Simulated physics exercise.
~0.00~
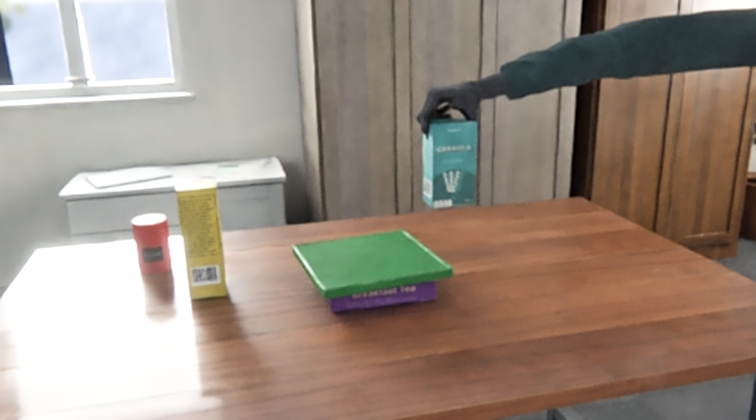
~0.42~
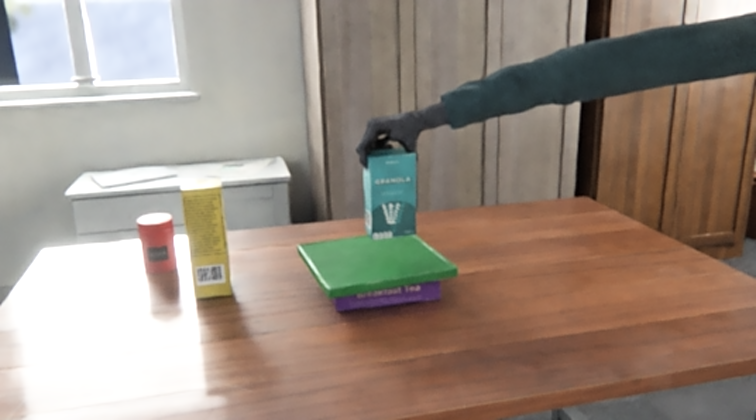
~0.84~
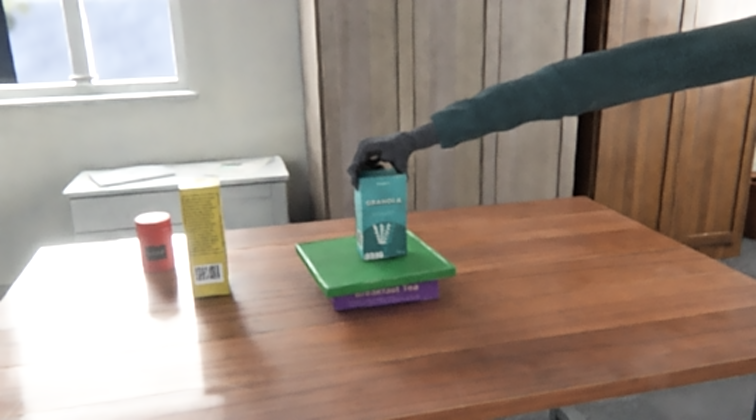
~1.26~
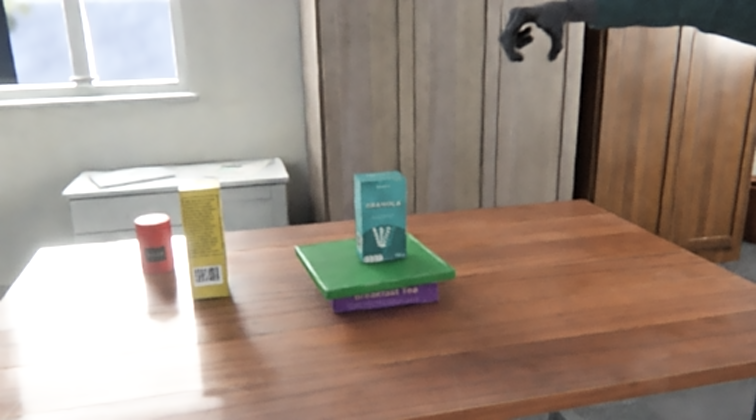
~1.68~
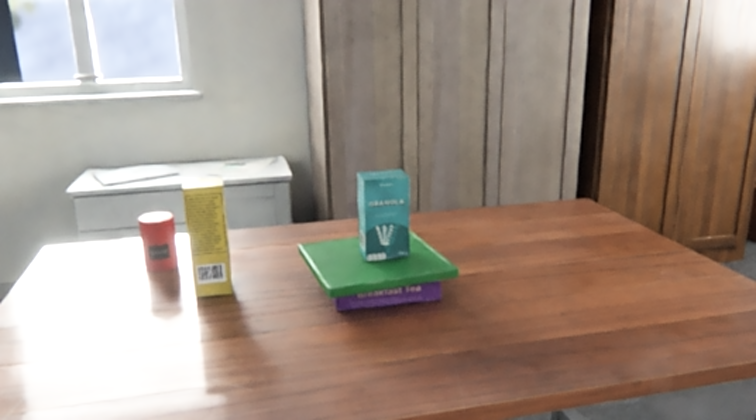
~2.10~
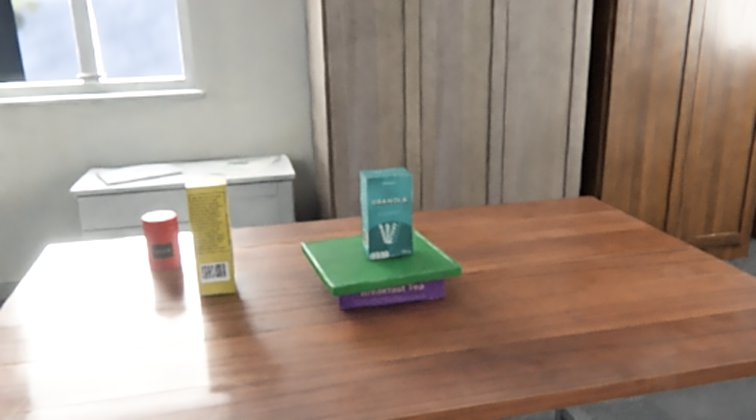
A turquoise granola carton hangs from a gloved hand reaching in from the right over a wooden table, filmed by a slightly swaying hand-held camera in a room with a window and wooden cupboards. A green tray rests on a purple packet near the middle, while a red jar and a tall yellow carton stand to the left. The hand carries the turquoise carton left and down, then sets it upright on the tray. It lets go and draws back to the right, out of view. The carton stays standing on the tray, and the stack holds.
